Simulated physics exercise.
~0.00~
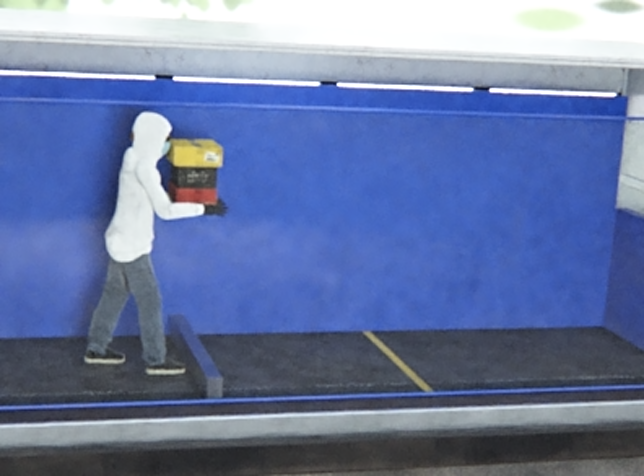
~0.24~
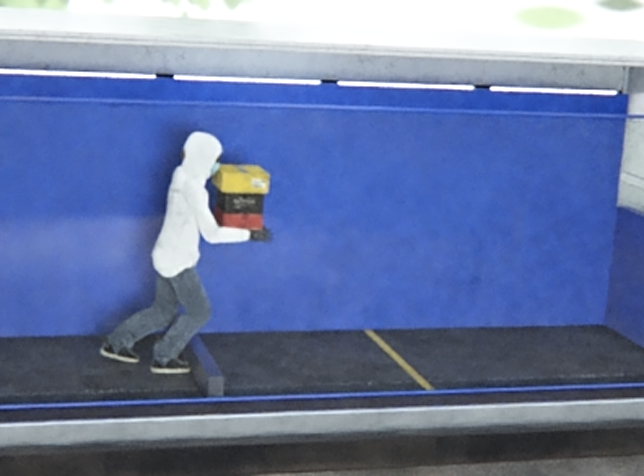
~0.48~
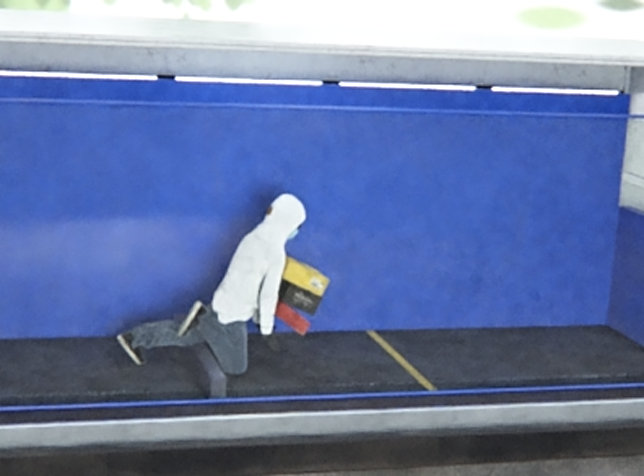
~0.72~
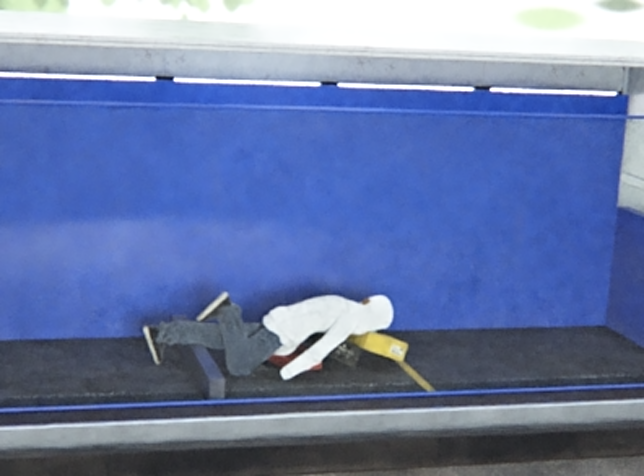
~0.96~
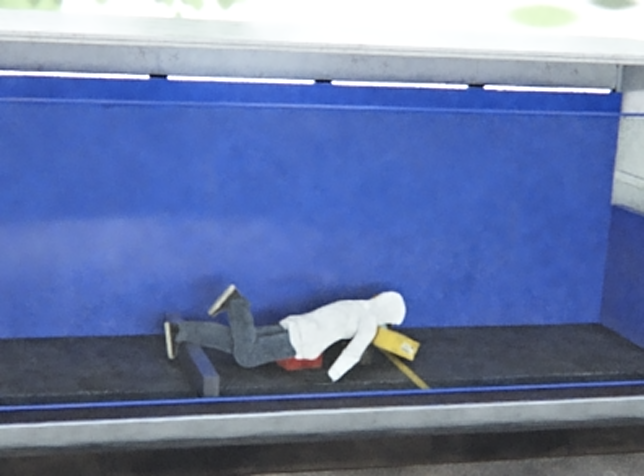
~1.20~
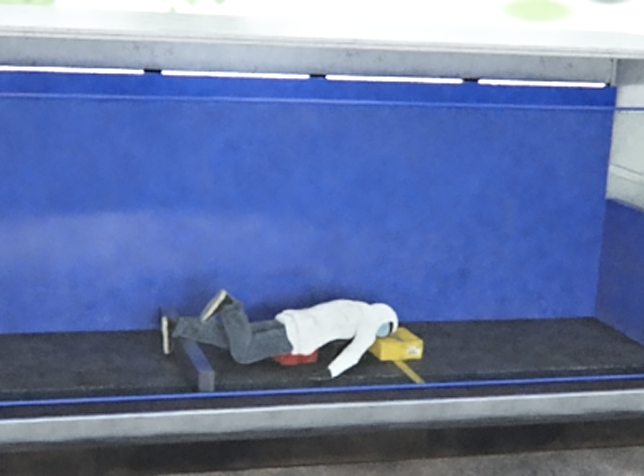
In a long blue-walled bay with a dark floor, a person in a white hooded top and grey trousers carries a stack of yellow, black and red boxes toward the right. The front foot comes up to a low rail across the floor, and the body pitches forward over it. The person drops to the knees as the boxes tip and sink with the arms. Then the person falls flat, landing on top of the load. At the end they lie face down, lower legs by the rail, the yellow box by the head near the yellow line, and the red and black ones short of it.
